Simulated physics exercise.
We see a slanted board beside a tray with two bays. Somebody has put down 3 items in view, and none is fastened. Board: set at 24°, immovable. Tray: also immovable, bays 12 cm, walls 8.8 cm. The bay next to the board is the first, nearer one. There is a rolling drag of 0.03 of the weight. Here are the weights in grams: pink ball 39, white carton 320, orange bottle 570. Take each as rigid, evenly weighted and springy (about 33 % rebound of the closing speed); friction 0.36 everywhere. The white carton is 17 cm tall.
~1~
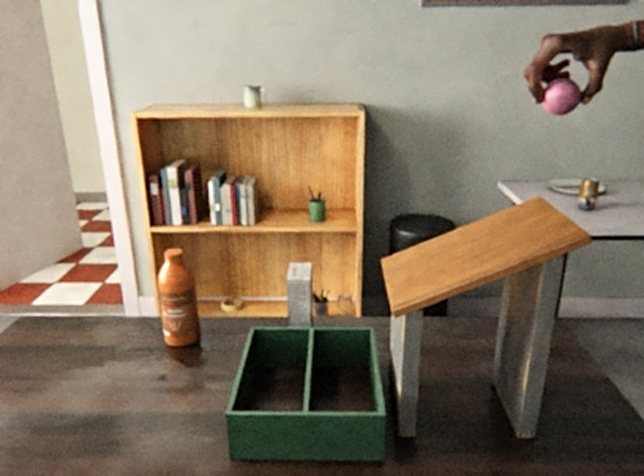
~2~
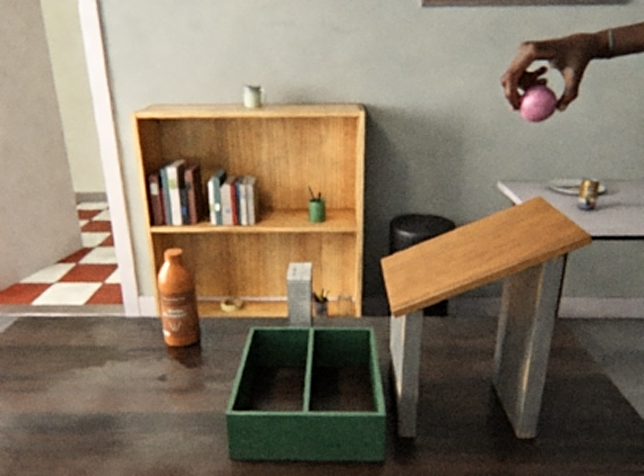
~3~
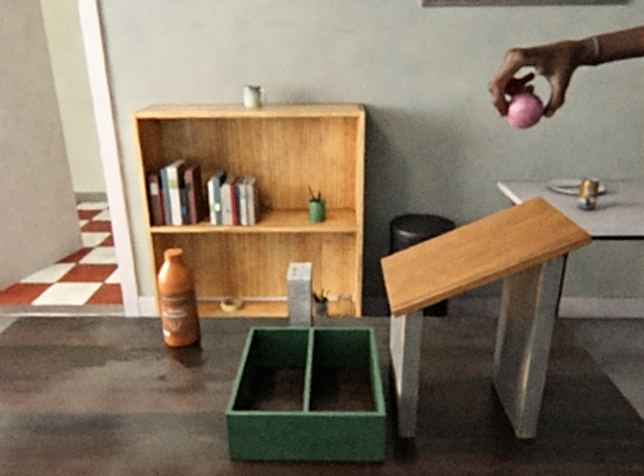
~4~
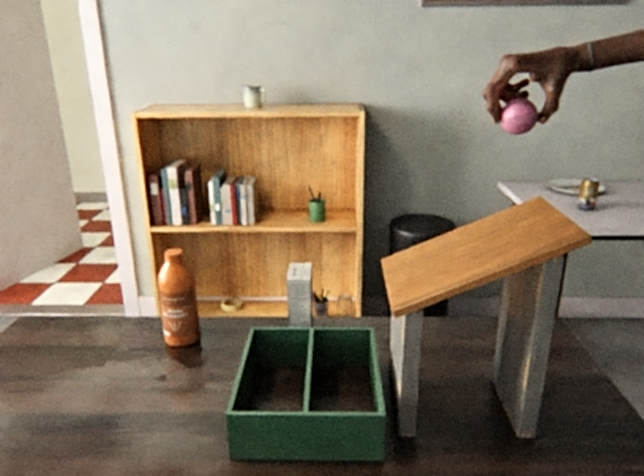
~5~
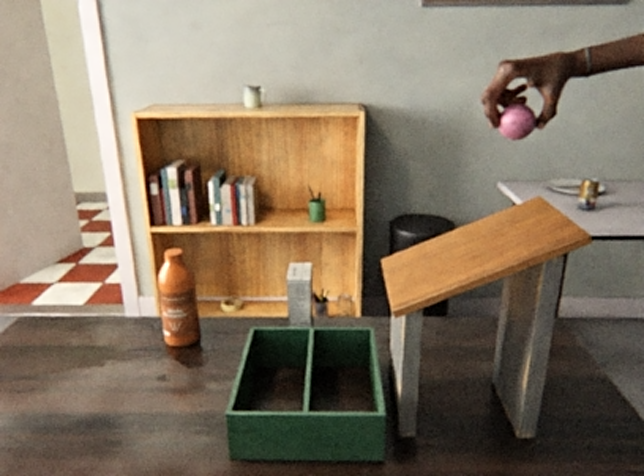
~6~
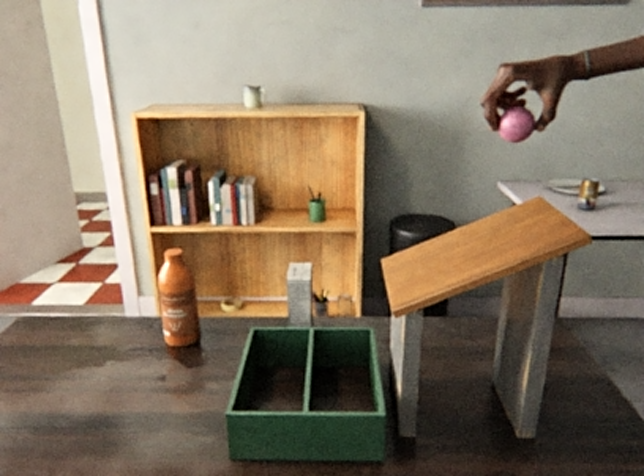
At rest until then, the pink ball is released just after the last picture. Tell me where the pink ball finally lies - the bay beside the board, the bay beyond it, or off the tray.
The pink ball lies in the bay beyond it.
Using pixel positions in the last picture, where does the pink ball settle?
Around pixel (286, 394).
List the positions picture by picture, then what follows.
In the first picture, 7 cm still to go; pink ball (561, 97); white carton (301, 307).
In the second picture, 4 cm still to go; pink ball (538, 104); white carton (301, 307).
In the third picture, 2 cm still to go; pink ball (525, 111); white carton (301, 307).
In the fourth picture, 1 cm still to go; pink ball (519, 116); white carton (301, 307).
The fifth picture shows poised above the slant; pink ball (517, 122); white carton (301, 307).
The sixth picture shows poised above the slant; pink ball (516, 125); white carton (301, 307).
Then, 0.30 s on from there, pink ball near (495, 218).
Then, 0.50 s on from there, pink ball near (395, 264).
Then, 0.70 s on from there, it is in the farther bay; pink ball near (274, 385).
In the end, it is in the farther bay; the bystanders under 4 cm from the start. At the end, from the last picture's camera, pink ball near (286, 394).
